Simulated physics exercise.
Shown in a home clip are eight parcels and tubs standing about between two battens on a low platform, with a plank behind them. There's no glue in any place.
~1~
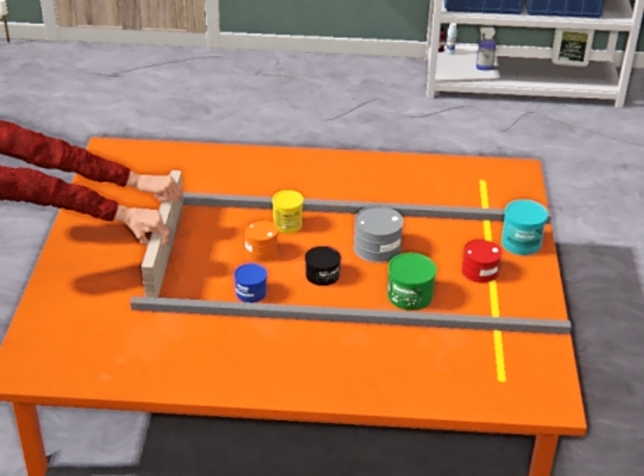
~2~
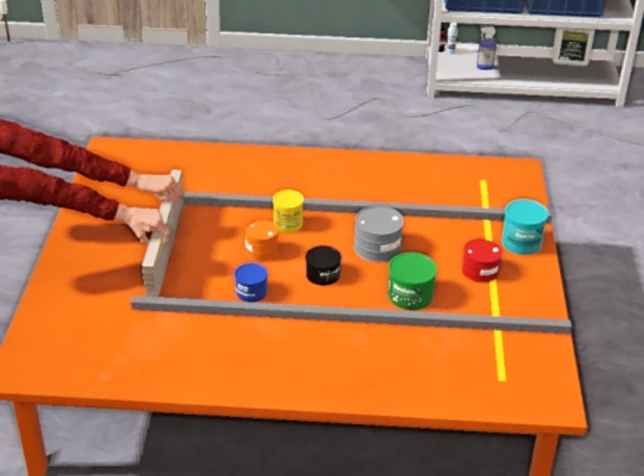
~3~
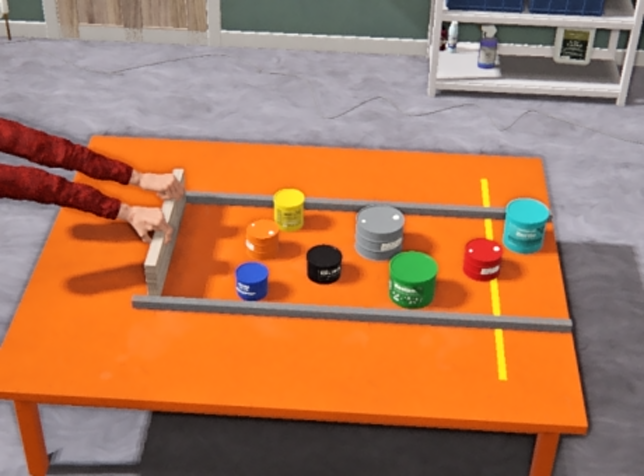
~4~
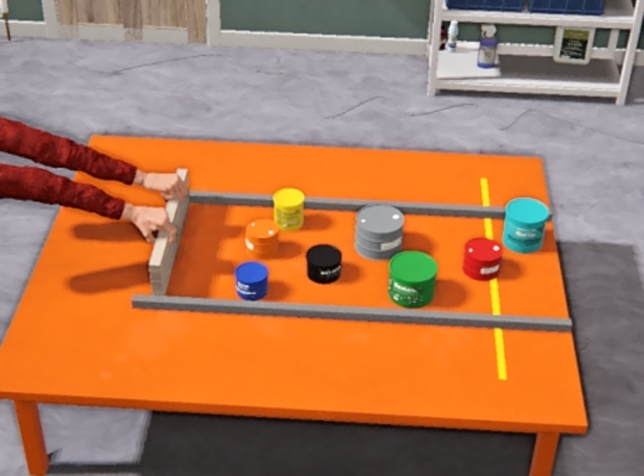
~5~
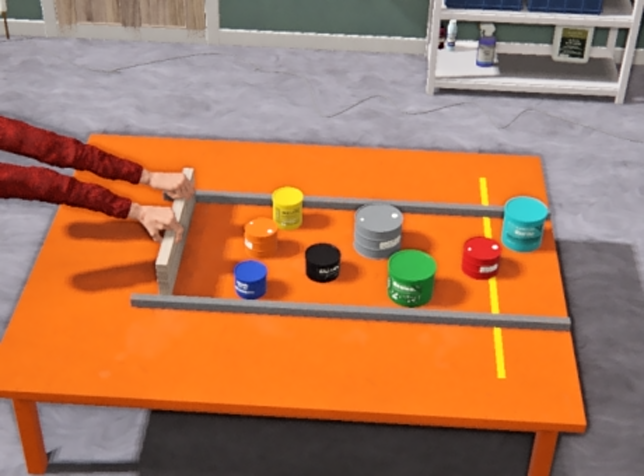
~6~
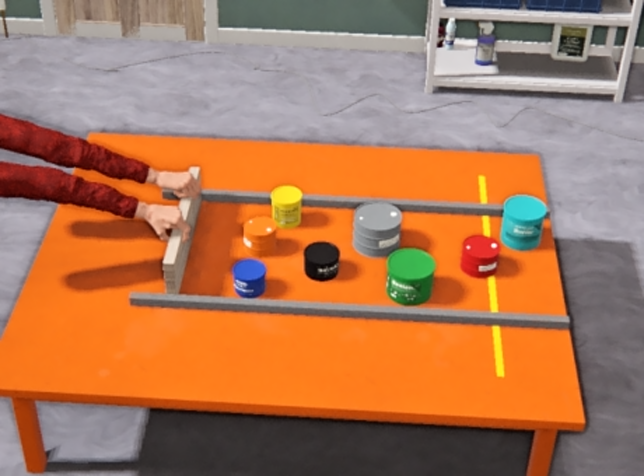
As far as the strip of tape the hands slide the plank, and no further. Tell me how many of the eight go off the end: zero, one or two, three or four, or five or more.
Fallen: One or two.
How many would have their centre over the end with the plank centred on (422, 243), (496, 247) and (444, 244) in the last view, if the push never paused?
The numbers are 0, 1 and 0.
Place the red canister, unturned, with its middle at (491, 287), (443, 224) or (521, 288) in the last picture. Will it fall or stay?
Spot by spot: It ends up off; it ends up off; it ends up off.
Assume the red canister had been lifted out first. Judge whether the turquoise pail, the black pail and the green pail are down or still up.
Well, the turquoise pail drops down, the black pail is safe, and last of the three, the green pail is safe.
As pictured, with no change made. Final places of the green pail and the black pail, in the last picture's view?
Final centres, first then second: (549, 285), (511, 273).
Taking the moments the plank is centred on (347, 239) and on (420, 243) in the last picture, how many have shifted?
Answer - first 5, then 6.
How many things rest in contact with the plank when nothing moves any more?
So the total is 4.
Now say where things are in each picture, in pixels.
The first picture shows turquoise pail (524, 228); red canister (481, 261); green pail (411, 282); plank (164, 234); tape (491, 270).
The second picture shows red canister (482, 261); plank (165, 233).
The third picture shows green pail (413, 281); yellow pail (289, 211).
The fourth picture shows turquoise pail (525, 226); orange canister (262, 239).
The fifth picture shows red canister (481, 258); grey canister (378, 231).
The sixth picture shows turquoise pail (523, 223); red canister (480, 257); green pail (410, 277); plank (184, 231); tape (490, 265).
Early on, none off yet; turquoise pail at rest near (523, 223); red canister at rest near (480, 257); green pail at rest near (410, 277).
A while later, none off yet; turquoise pail at rest near (523, 223); red canister moving near (484, 258); green pail travelled well along near (488, 281).
Finally, the number that fall off is one or two; lost, turquoise pail.
